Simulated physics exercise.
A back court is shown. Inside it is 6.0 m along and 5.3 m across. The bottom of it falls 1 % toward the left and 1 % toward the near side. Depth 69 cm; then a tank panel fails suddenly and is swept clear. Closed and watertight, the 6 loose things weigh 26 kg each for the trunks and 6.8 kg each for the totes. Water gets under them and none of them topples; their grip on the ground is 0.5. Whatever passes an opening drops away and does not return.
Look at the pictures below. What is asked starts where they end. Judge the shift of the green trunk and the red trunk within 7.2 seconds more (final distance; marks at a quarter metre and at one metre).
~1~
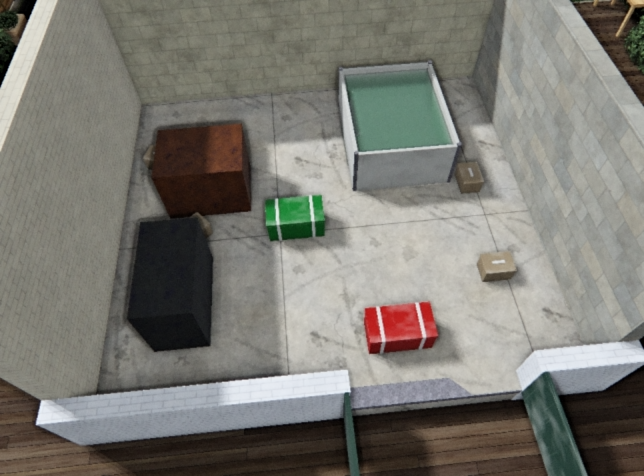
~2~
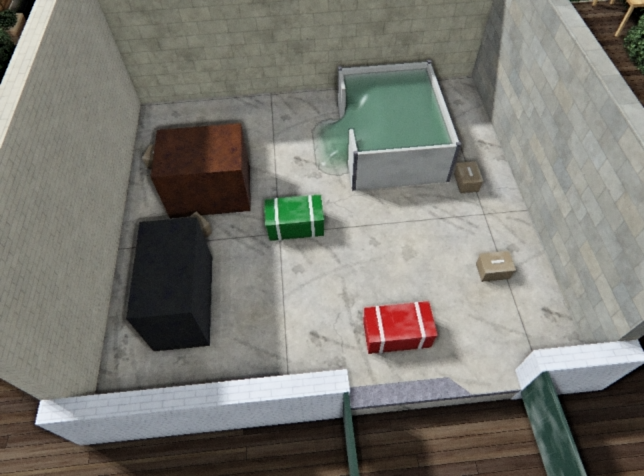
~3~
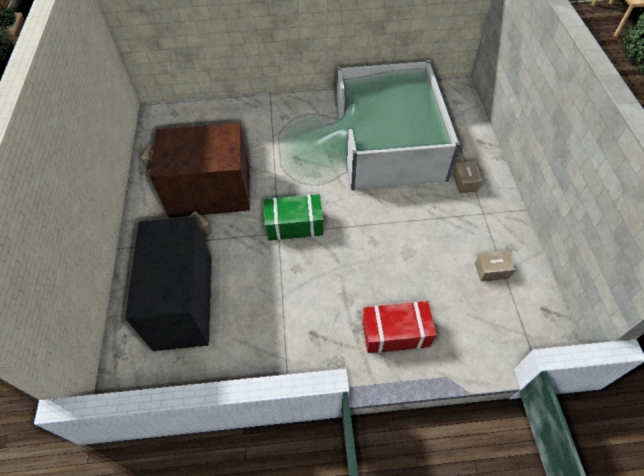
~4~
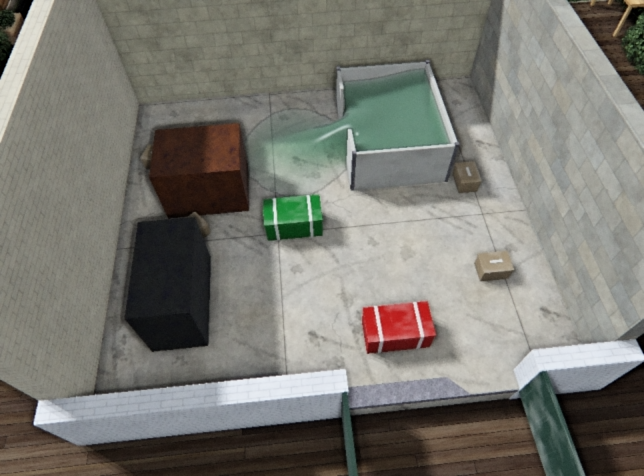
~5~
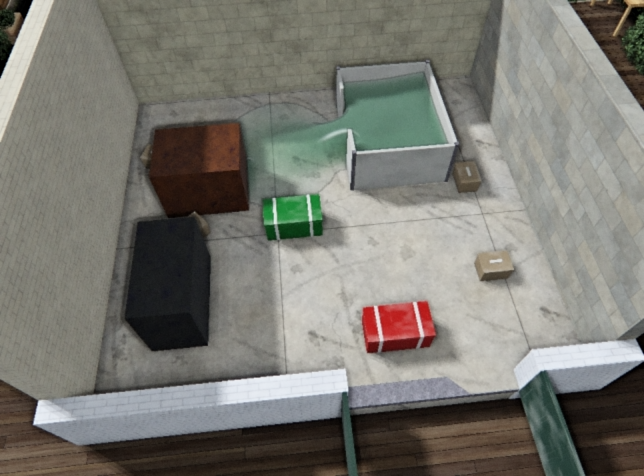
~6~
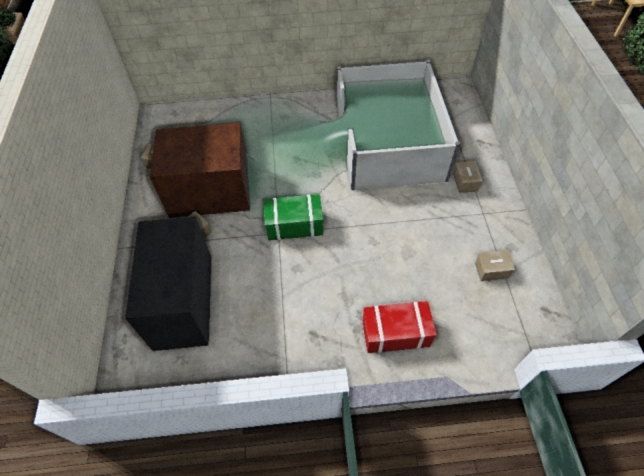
Outcome: Green trunk: Shifted somewhat, red trunk: Almost still.
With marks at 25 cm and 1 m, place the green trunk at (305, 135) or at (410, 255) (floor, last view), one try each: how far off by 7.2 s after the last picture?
I'd say it lands far off on the first try and it does not really move on the second.
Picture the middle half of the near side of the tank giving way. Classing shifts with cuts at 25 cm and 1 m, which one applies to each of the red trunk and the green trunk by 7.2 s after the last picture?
The red trunk is swept away, the green trunk hardly moves.
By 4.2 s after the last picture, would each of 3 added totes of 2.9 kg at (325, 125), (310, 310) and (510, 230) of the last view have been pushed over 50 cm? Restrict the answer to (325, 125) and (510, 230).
Taking them in order, they end up greater and smaller.
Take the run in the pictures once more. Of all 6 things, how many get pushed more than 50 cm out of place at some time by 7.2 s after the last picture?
The tally stands at 2.
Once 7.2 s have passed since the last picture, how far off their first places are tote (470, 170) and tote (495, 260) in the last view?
Respectively: 0 cm / 0 cm.
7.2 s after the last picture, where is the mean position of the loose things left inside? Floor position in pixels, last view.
About (357, 264).
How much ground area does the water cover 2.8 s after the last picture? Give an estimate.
Roughly 19 m2 of it is wet.
Then, 0.9 s after the last picture the green trunk is near (300, 220), 0.2 m from its start, aground; the red trunk is near (400, 321), 0.0 m from its start, aground; 0 of 6 are out; 1 afloat.
Then, 2.8 s after the last picture the green trunk is near (324, 236), 0.6 m from its start, aground; the red trunk is near (400, 321), 0.0 m from its start, aground; 0 of 6 are out; 1 afloat.
Then, 4.8 s after the last picture the green trunk is near (324, 236), 0.6 m from its start, aground; the red trunk is near (400, 321), 0.0 m from its start, aground; 0 of 6 are out; 1 afloat.
Then, 7.2 s after the last picture the green trunk is near (324, 236), 0.6 m from its start, aground; the red trunk is near (402, 320), 0.0 m from its start, aground; 0 of 6 are out; 2 afloat.
